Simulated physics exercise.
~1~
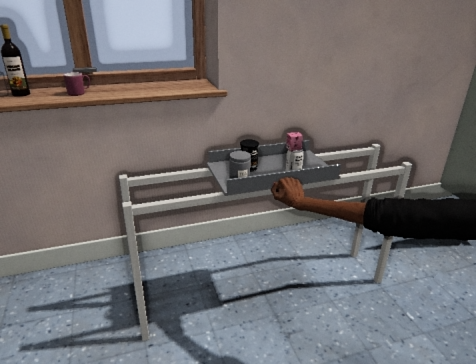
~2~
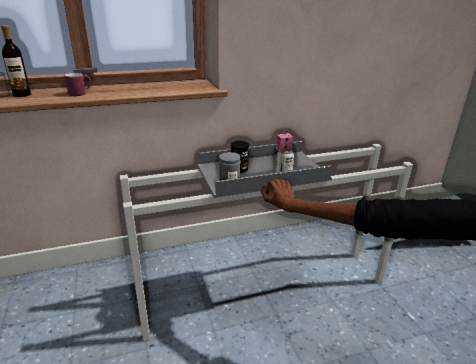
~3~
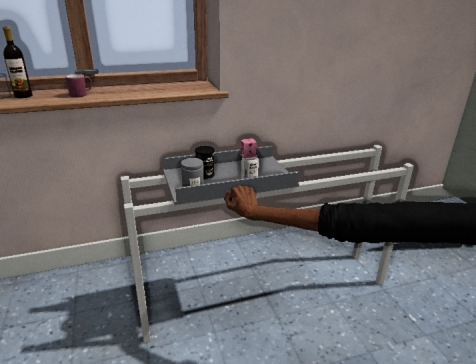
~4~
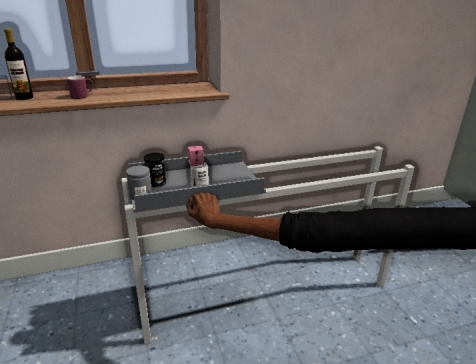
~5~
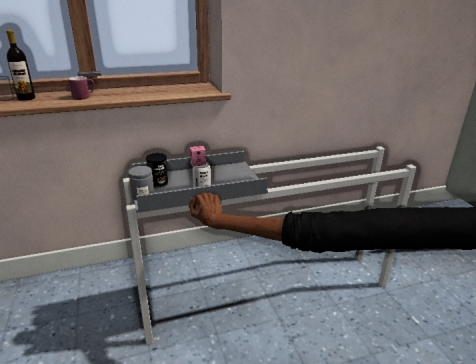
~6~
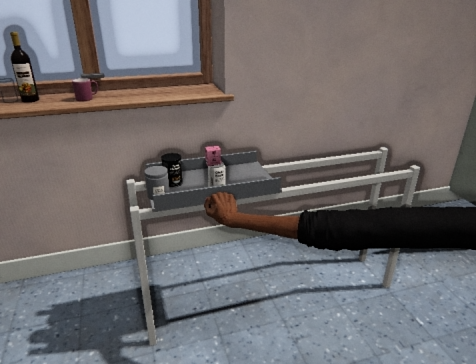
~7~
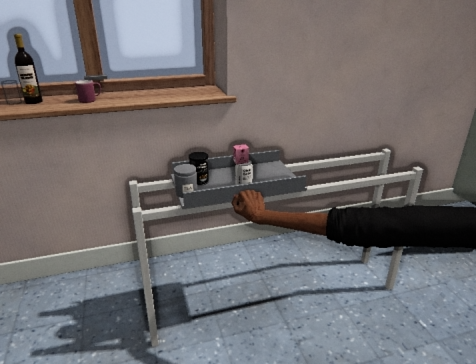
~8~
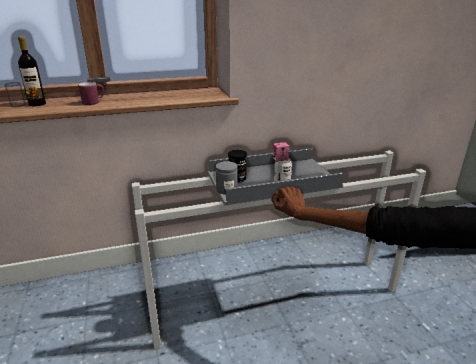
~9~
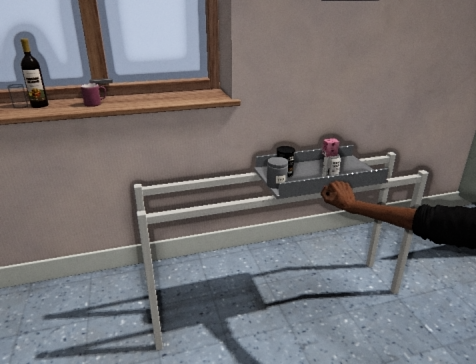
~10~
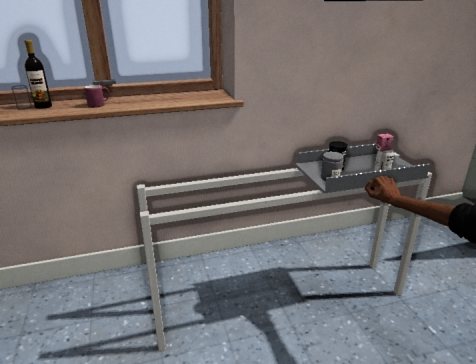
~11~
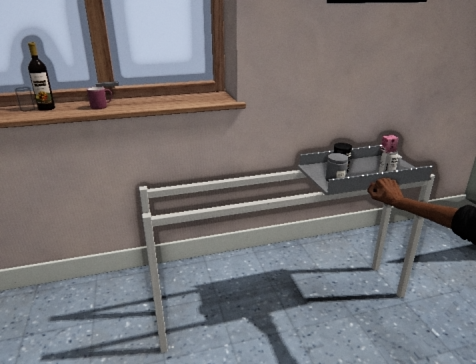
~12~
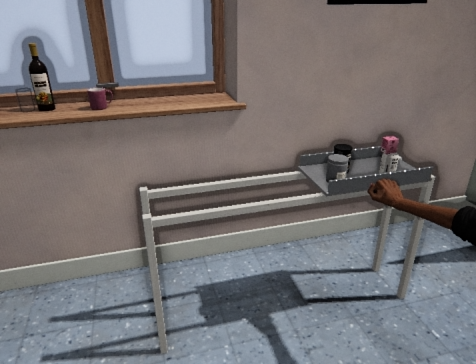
Grey tray of four small containers sliding left along a metal frame, then right to the far end, pushed by a hand, all staying upright.
